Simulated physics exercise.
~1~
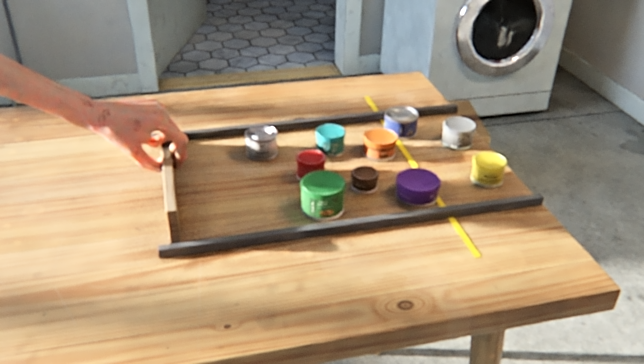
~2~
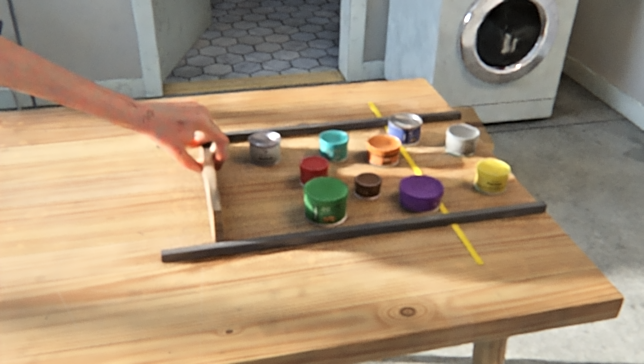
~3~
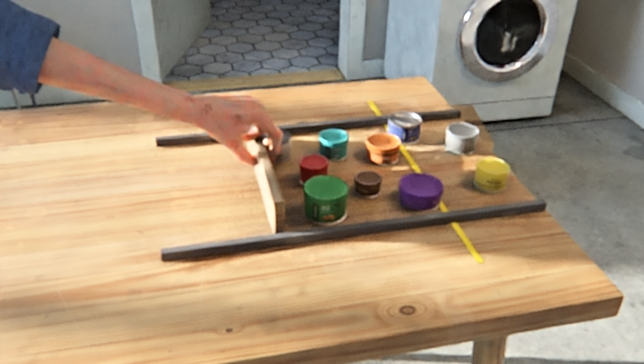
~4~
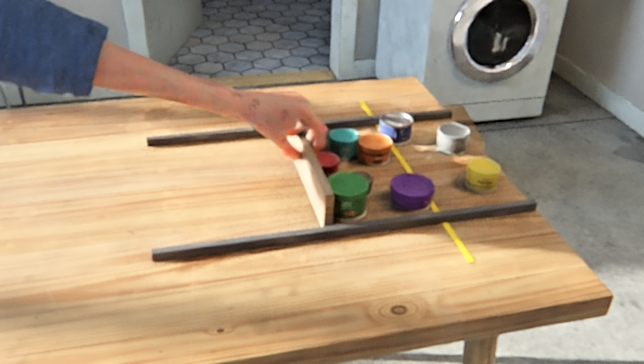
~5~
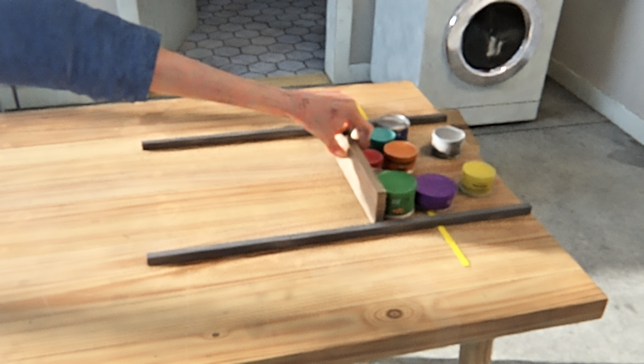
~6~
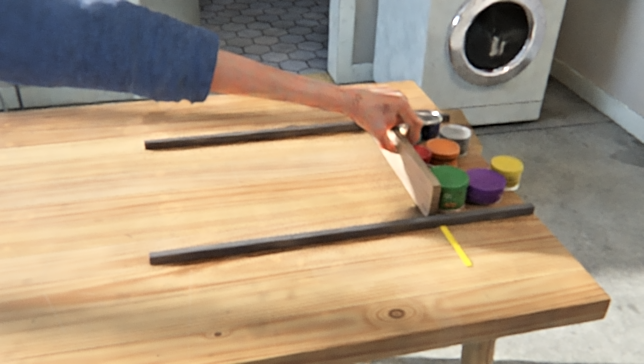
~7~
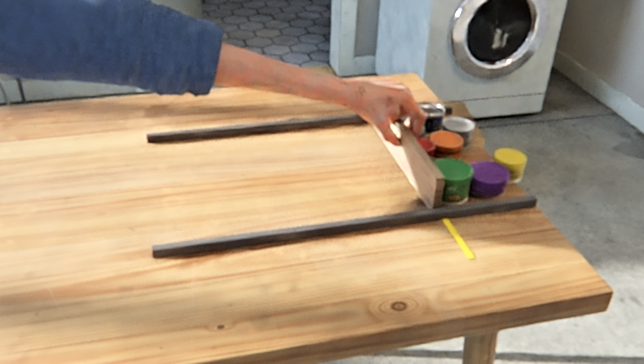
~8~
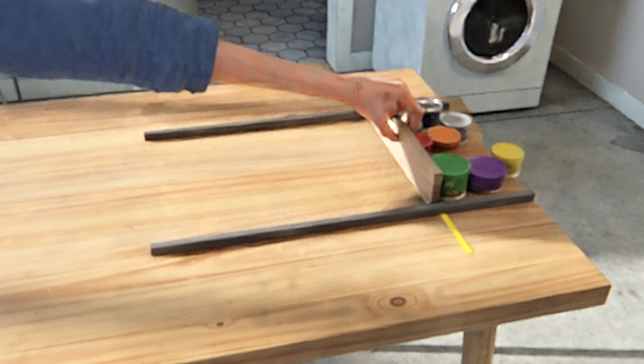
A hand slides a board right, bunching colorful tins near the table's edge, and none fall.
